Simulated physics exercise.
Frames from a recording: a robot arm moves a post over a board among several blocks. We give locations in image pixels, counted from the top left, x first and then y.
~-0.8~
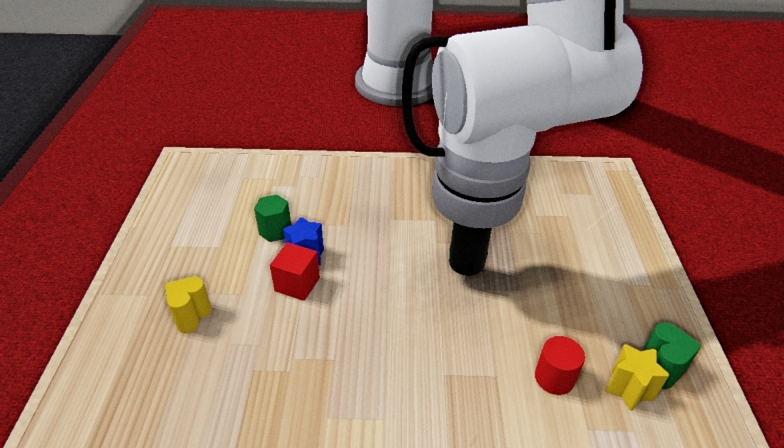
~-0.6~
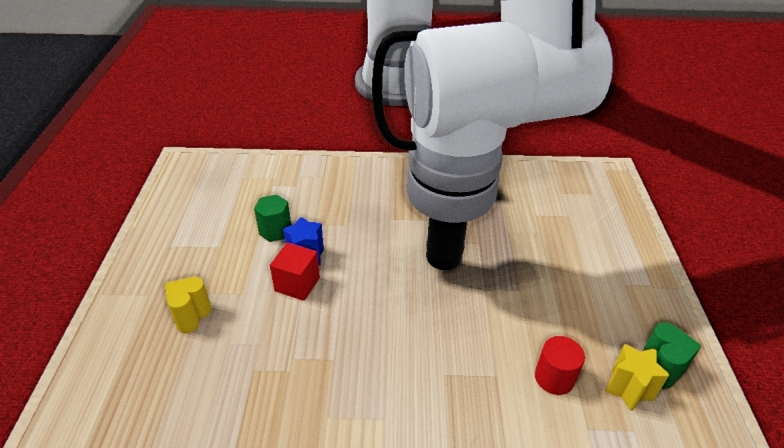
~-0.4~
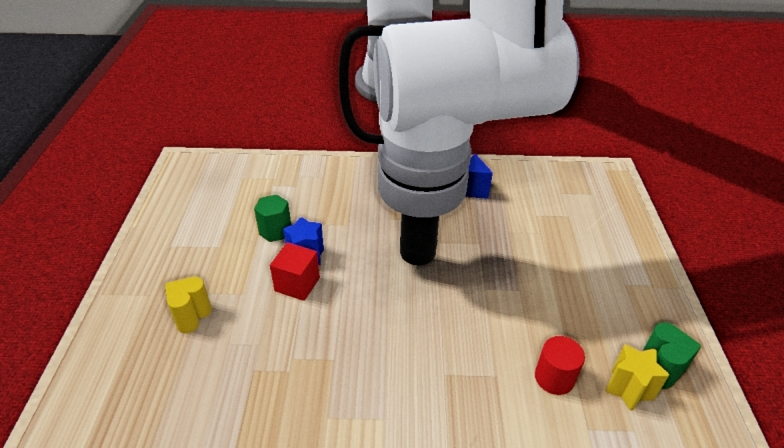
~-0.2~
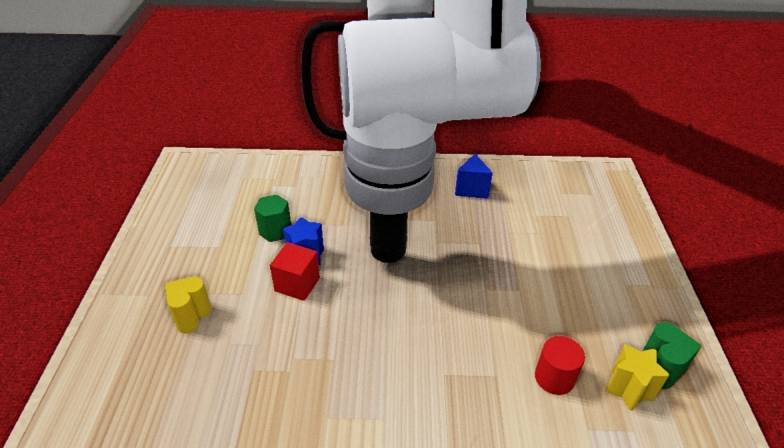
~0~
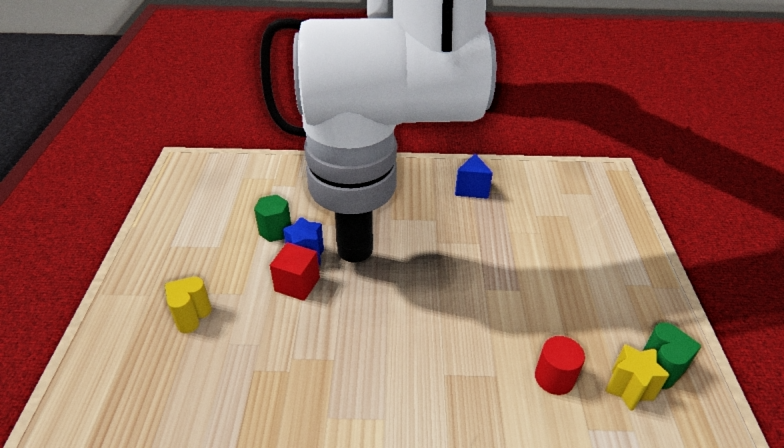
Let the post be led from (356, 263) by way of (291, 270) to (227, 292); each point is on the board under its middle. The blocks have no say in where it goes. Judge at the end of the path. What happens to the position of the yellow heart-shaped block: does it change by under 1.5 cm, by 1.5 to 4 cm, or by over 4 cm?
Final distance: Less than 1.5 cm.
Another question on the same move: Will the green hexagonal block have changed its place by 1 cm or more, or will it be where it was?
It is still on its spot.
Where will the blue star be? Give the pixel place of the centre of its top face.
I'd guess (261, 227).
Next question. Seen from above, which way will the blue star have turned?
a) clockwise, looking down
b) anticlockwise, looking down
Choice a: Clockwise, looking down.
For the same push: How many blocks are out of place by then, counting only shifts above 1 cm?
I count two.
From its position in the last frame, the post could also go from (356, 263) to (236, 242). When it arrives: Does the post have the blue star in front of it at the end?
Final answer: Yes.
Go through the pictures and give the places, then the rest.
Tip of the post at (467, 264), middles of tops, yellow heart-shaped block at (182, 290), green hexagonal block at (271, 205), red square piece at (294, 258), blue star at (303, 230), in the first frame.
Post at (444, 258), nothing pushed, in the second frame.
Post at (418, 254), nothing pushed, in the third frame.
Post at (388, 251), nothing pushed, in the fourth frame.
Post at (355, 251), yellow heart-shaped block at (182, 290), green hexagonal block at (271, 205), red square piece at (294, 258), blue star at (303, 230), in the fifth frame.
What follows on the original path. One third of the way, post at (311, 254); red square piece at (285, 262); blue star at (283, 228), turned 25° clockwise.
Two thirds of the way, post at (267, 263); red square piece at (262, 277), turned 35° anticlockwise; blue star at (261, 226), turned 70° clockwise.
At the end, post at (224, 280); yellow heart-shaped block unmoved; green hexagonal block unmoved; red square piece at (259, 280), turned 50° anticlockwise; blue star at (261, 227), turned 70° clockwise.
